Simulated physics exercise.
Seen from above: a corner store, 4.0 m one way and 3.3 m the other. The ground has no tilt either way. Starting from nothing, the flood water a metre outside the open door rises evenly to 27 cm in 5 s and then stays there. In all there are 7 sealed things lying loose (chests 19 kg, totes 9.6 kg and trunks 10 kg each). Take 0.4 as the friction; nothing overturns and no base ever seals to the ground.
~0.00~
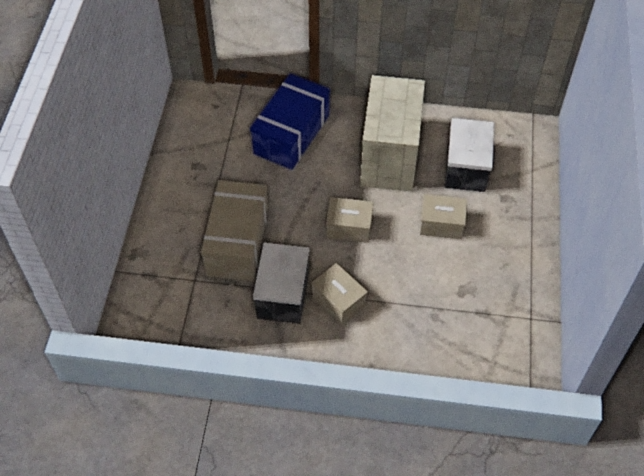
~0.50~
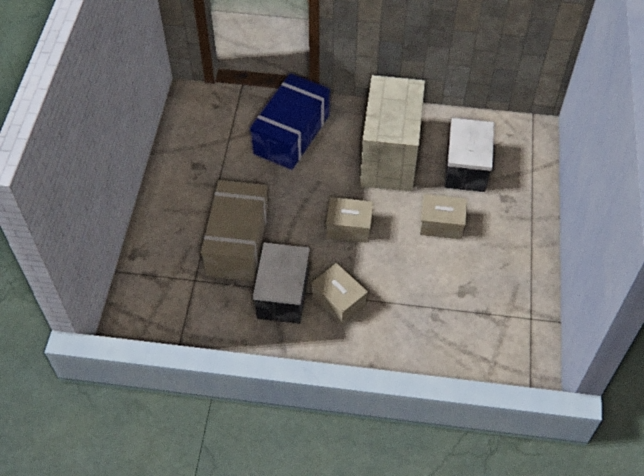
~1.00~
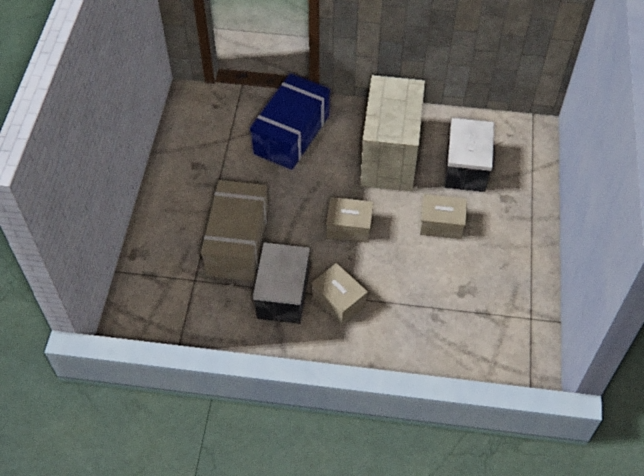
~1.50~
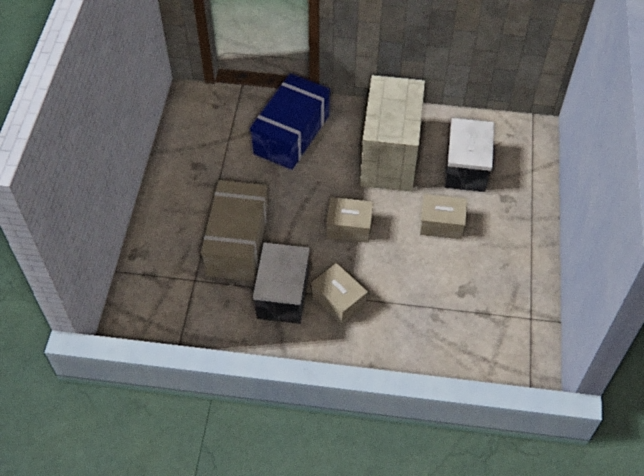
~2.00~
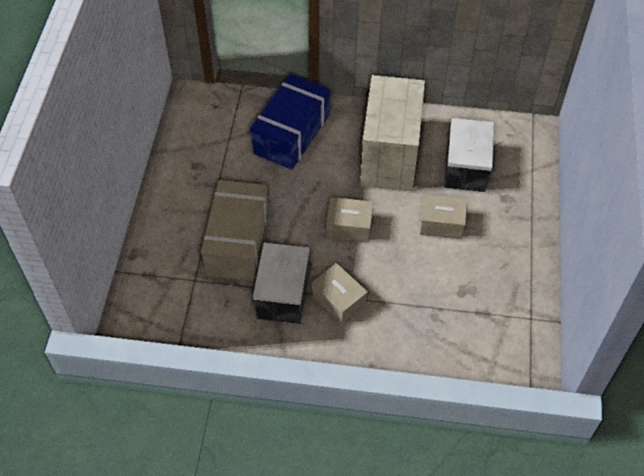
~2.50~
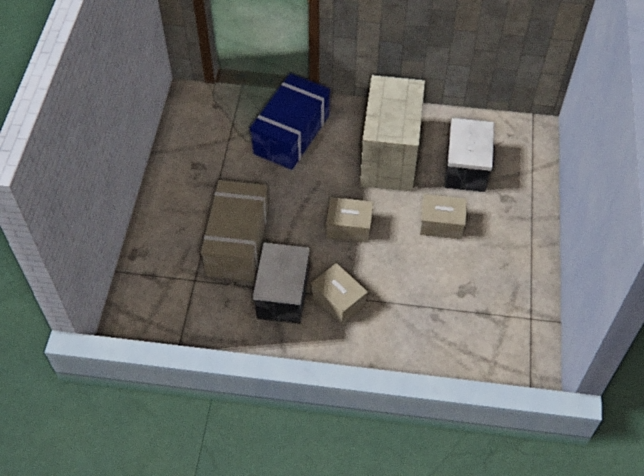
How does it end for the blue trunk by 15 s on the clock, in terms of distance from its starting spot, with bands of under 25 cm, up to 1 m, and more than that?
Result: A long trip.
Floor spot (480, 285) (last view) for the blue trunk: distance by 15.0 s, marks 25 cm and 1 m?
Answer: It covers a big distance.
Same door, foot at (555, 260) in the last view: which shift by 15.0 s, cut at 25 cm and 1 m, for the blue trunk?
Blue trunk: Drifts slightly.
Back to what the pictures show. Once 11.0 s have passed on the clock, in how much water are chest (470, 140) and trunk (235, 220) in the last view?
Depths: Near 9 cm, then near 18 cm.
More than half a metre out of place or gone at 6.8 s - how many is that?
2.
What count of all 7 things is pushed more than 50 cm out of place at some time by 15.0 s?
By my count, 6.
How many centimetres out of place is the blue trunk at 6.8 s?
I'd guess some 60 cm by then.
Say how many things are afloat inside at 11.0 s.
Count at that moment: 6.
After 3.5 s the blue trunk is near (317, 121), 0.3 m from its start, aground; 0 afloat.
After 6.8 s the blue trunk is near (339, 142), 0.6 m from its start, afloat; 3 afloat.
After 11.0 s the blue trunk is near (418, 211), 1.7 m from its start, afloat; 6 afloat.
After 15.0 s the blue trunk is near (333, 250), 1.8 m from its start, afloat; 7 afloat.
